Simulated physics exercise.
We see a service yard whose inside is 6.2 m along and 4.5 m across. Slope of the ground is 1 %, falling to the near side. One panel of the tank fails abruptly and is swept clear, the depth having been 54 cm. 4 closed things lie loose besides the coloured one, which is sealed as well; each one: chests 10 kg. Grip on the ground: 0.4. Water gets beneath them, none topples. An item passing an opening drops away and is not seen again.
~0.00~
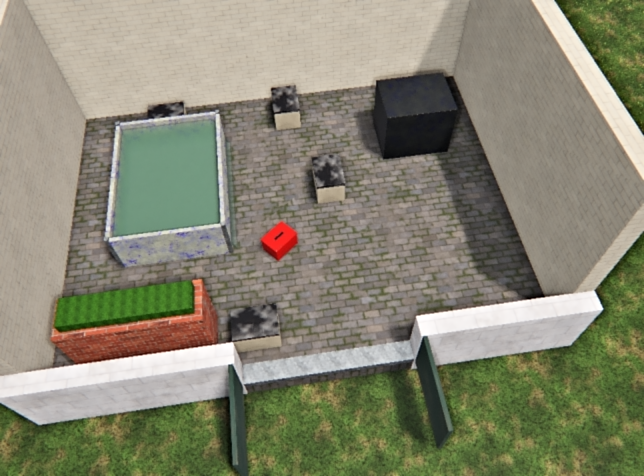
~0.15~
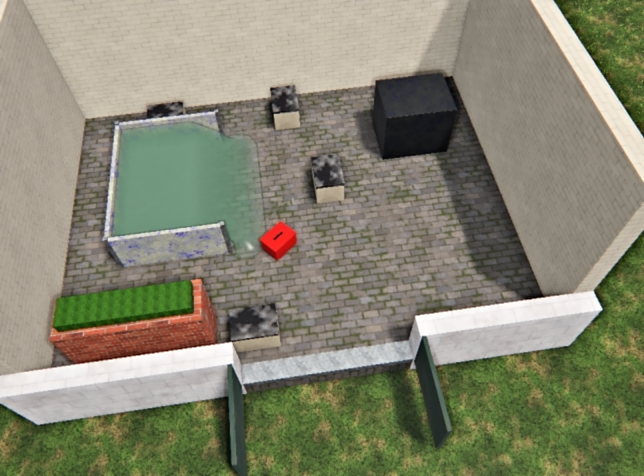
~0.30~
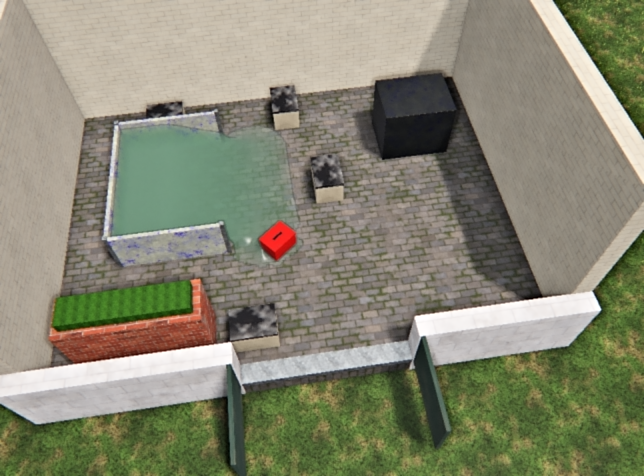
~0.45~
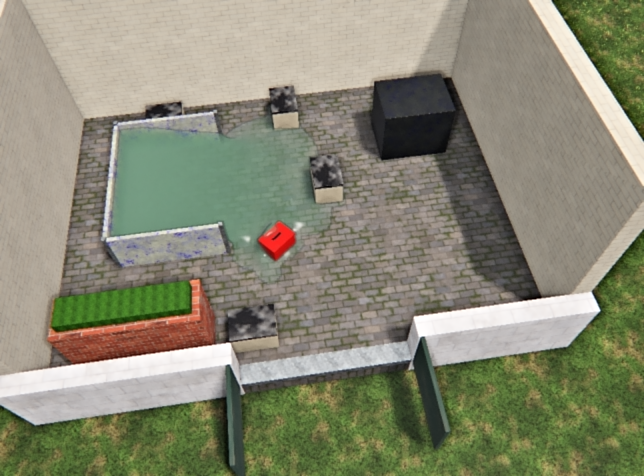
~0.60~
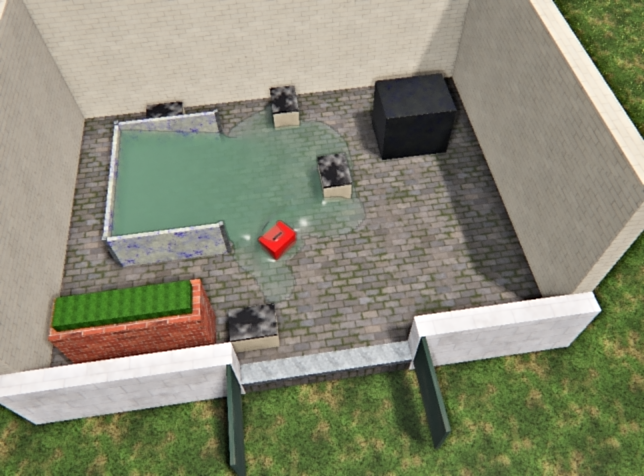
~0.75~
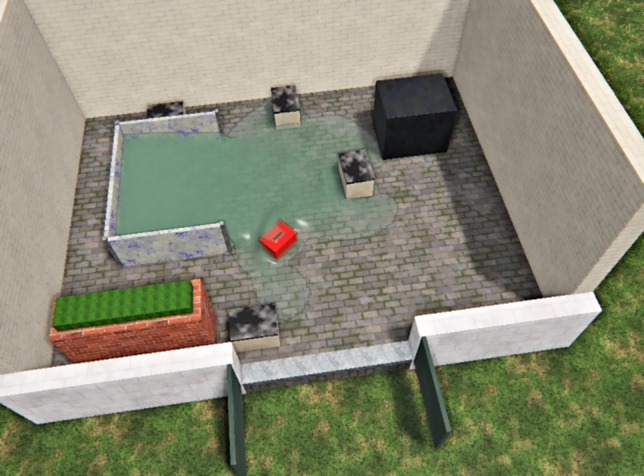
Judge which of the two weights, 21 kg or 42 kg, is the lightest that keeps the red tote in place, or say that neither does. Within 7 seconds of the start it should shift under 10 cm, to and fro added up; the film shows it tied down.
Both fall short.
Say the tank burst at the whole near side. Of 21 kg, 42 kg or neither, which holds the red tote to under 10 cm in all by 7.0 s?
Under that change, the lighter pick does it.
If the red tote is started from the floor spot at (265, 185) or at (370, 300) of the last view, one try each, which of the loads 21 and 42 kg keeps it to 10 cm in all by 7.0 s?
At the first place nothing works, and at the second you need the bigger mass.
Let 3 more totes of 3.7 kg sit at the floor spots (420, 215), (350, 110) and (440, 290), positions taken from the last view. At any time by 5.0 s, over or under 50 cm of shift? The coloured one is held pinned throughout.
Taking them one by one: Above the mark; above the mark; above the mark.
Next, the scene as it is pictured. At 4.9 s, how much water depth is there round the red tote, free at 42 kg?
Close to 6 cm deep.
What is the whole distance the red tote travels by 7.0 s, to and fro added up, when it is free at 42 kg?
Roughly 40 centimetres.
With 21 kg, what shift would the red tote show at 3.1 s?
I'd put it at about 120 cm.
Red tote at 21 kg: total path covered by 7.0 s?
Close to 140 centimetres all told.
After 1.4 s the red tote would be 82 cm from its start with 21 kg and 30 cm from its start with 42 kg; 9 cm of water round it then.
After 3.1 s the red tote would be 121 cm from its start with 21 kg and 40 cm from its start with 42 kg; 4 cm of water round it then.
After 4.9 s the red tote would be 99 cm from its start with 21 kg and 40 cm from its start with 42 kg; 6 cm of water round it then.
After 7.0 s the red tote would be 99 cm from its start with 21 kg and 40 cm from its start with 42 kg; 5 cm of water round it then.
